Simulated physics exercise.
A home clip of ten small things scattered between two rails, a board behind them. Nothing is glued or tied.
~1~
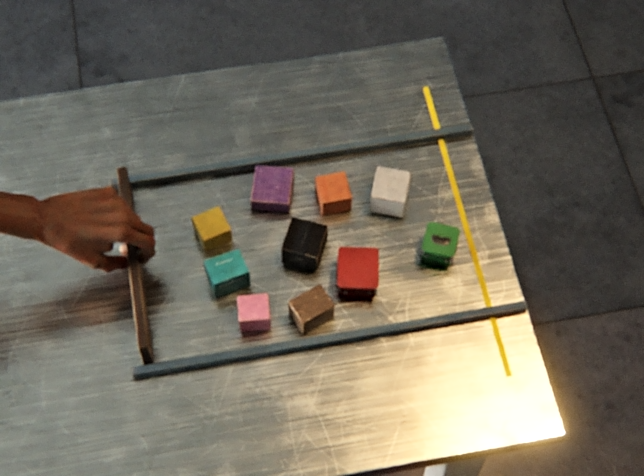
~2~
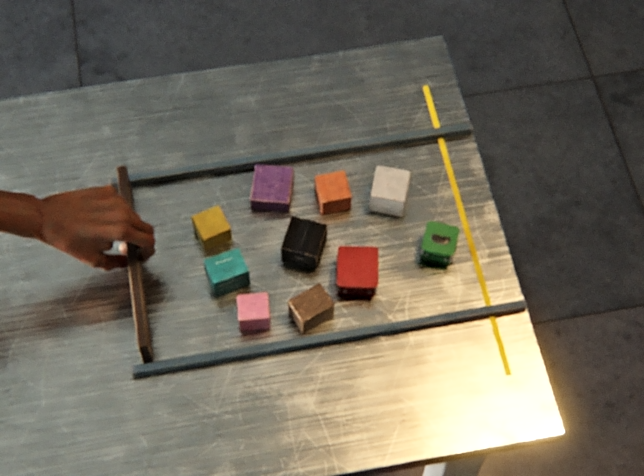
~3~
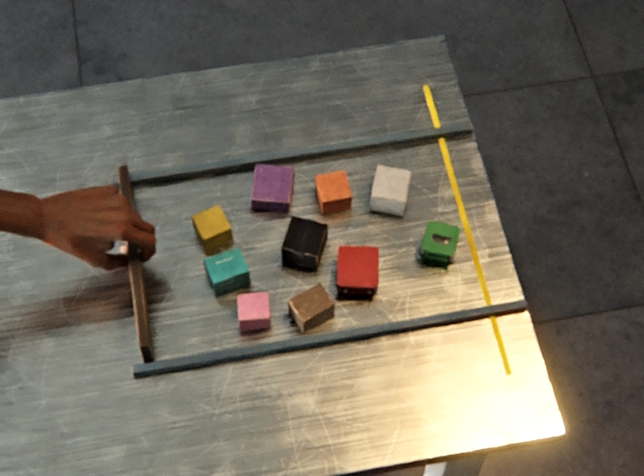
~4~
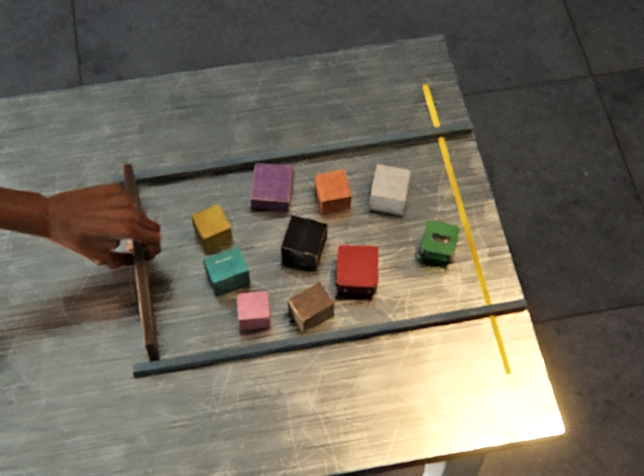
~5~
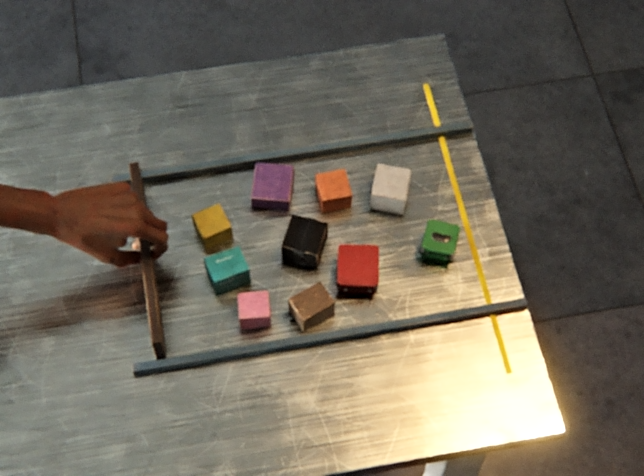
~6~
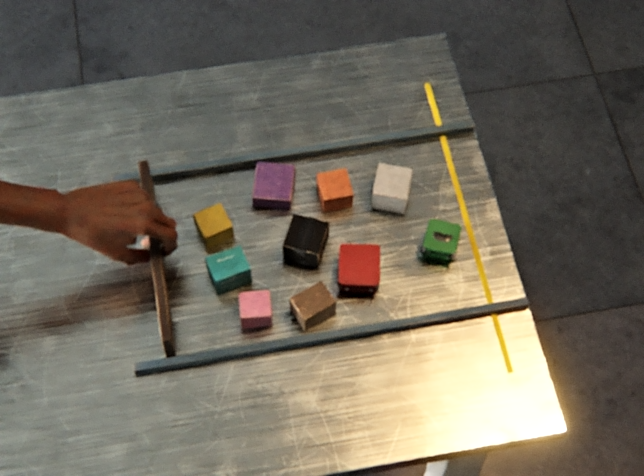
The footage shows ten small colored blocks scattered between two rails on a metal table, near a yellow line. A hand holds a board at the left, still at first, then slides it slightly right while the blocks stay put.
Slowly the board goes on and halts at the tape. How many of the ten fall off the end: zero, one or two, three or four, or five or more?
Outcome: The number that fall off is five or more.
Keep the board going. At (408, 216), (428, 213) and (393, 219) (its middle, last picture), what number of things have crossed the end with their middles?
Place by place, 0, 2 and 0.
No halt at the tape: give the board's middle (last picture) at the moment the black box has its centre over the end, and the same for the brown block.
At (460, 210) for the black box; at (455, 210) for the brown block.
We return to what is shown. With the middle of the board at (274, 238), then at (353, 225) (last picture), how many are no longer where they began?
6 and 10.
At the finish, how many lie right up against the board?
The number is 4.
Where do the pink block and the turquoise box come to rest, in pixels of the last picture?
The pink block stops around (498, 267); the turquoise box around (494, 235).
Soon after, none off yet; green case at rest near (441, 242); white block at rest near (392, 189); red case at rest near (359, 270).
Then, none off yet; green case moved about its own width near (471, 234); white block moved about its own width near (442, 188); red case moved well along near (435, 261).
At rest, the number that fall off is five or more; fallen, brown block, black box, orange block, red case, white block and green case.
